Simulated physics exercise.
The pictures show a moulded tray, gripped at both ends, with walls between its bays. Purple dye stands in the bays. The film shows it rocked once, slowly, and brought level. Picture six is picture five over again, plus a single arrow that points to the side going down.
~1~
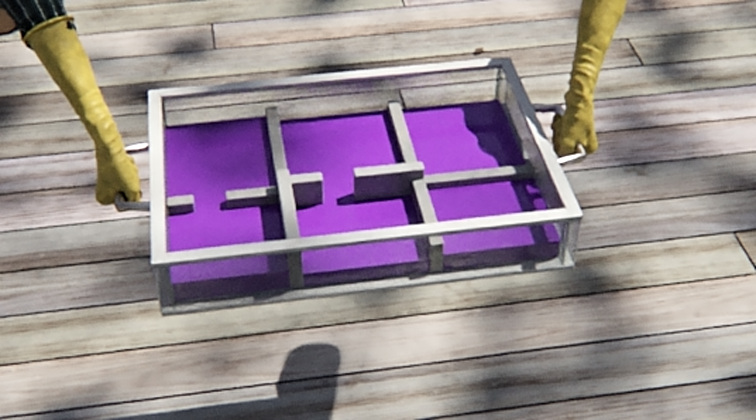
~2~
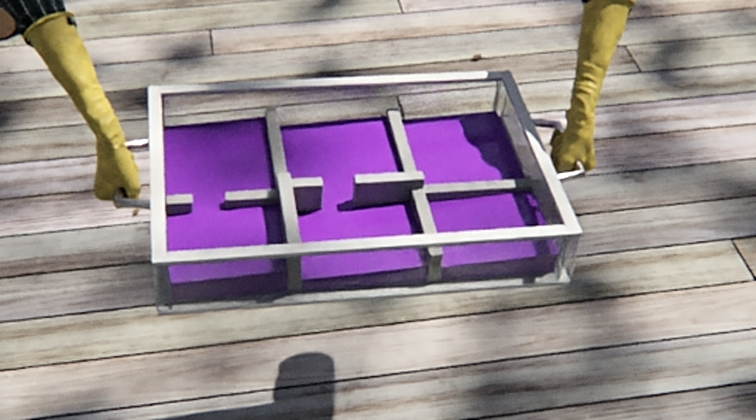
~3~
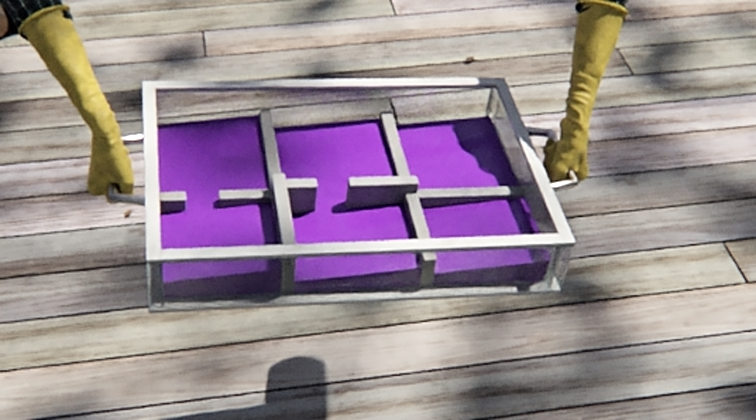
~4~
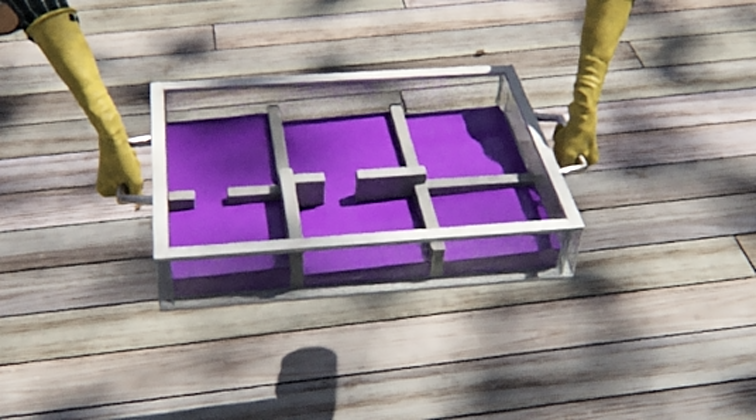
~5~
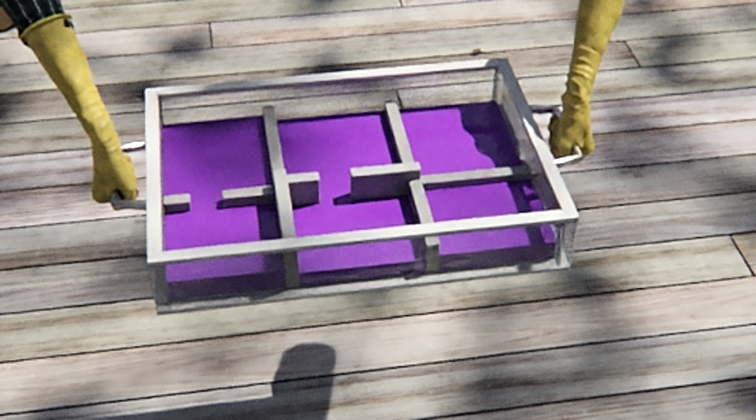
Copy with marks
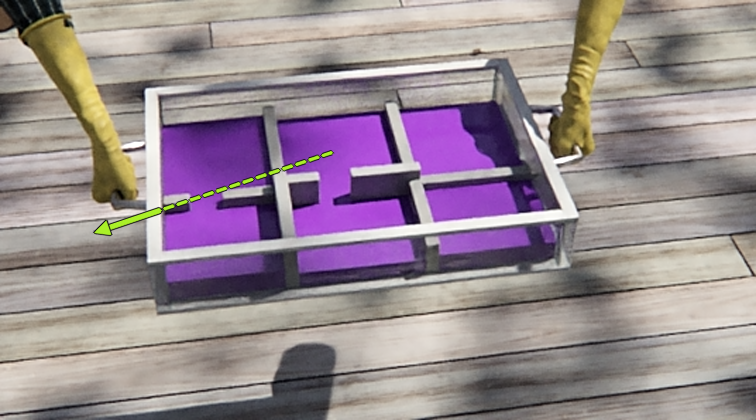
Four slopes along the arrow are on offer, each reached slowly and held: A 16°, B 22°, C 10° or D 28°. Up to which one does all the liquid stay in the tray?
Slope A just does it.
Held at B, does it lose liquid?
Yes.
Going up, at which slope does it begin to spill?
It is B.
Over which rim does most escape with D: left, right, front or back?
The left rim.
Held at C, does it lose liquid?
No, that is safe.
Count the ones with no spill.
Two of the four.
The tray is level; deepest in the back left bay, at (223, 161), shallowest in the back right.
Tipped about 3° down to the right; no wall is crossed.
Tipped about 6° down to the right; no wall is crossed.
Tipped about 3° down to the right; no wall is crossed.
The tray is level; deepest in the back left bay, at (219, 160), shallowest in the back right.
The arrow ends at (99, 230).
With A, nothing spills; the front left bay holds the most.
With B, about 6 % goes over the rim.
With C, nothing spills; the back left bay holds the most.
With D, about 35 % goes over the rim.
